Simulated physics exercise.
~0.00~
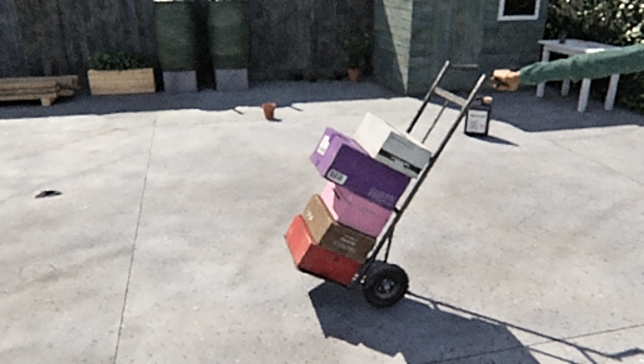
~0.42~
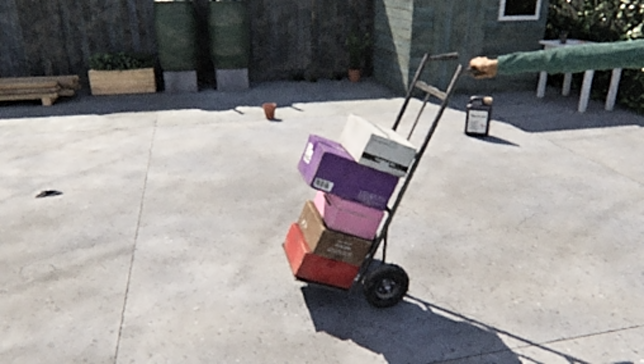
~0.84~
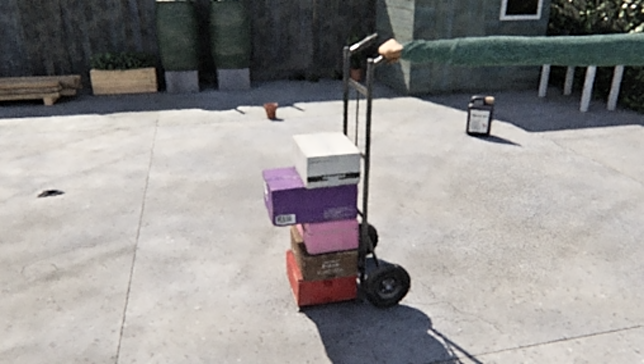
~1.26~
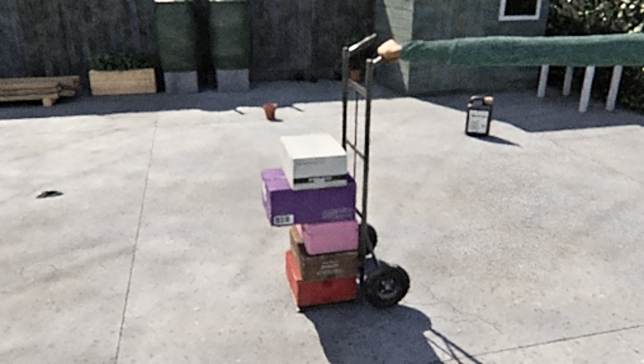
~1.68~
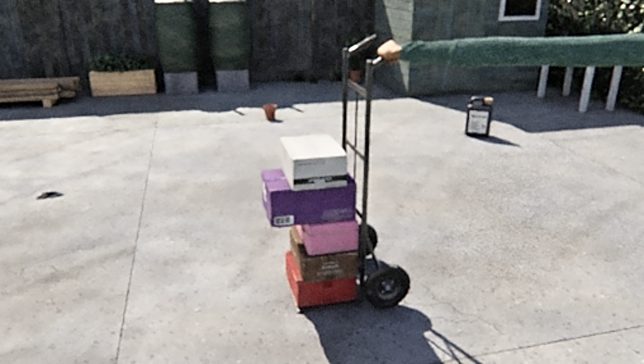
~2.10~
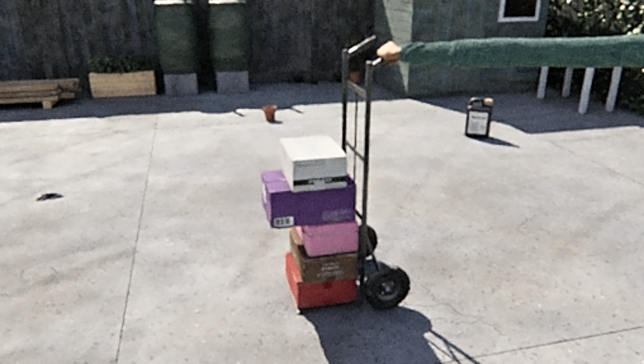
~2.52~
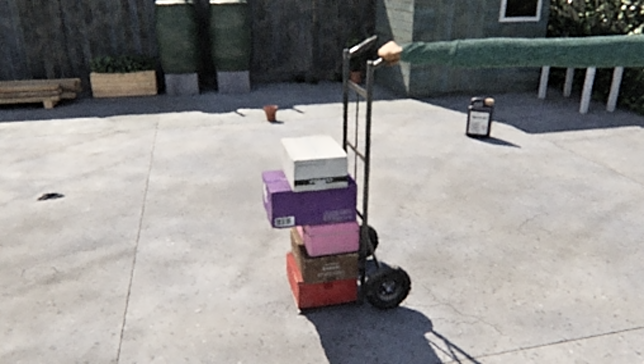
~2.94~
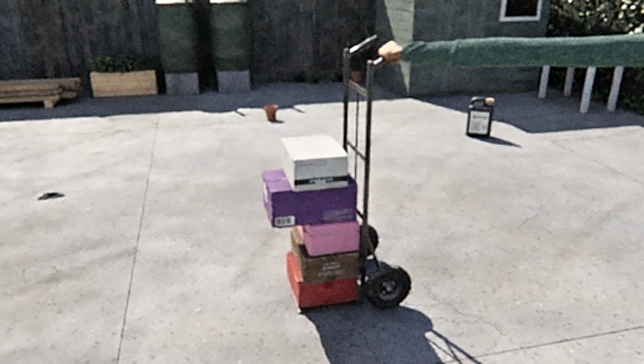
Sunlit concrete yard, a green-sleeved arm tipping a loaded hand truck upright, the five stacked boxes shifting slightly but staying on.
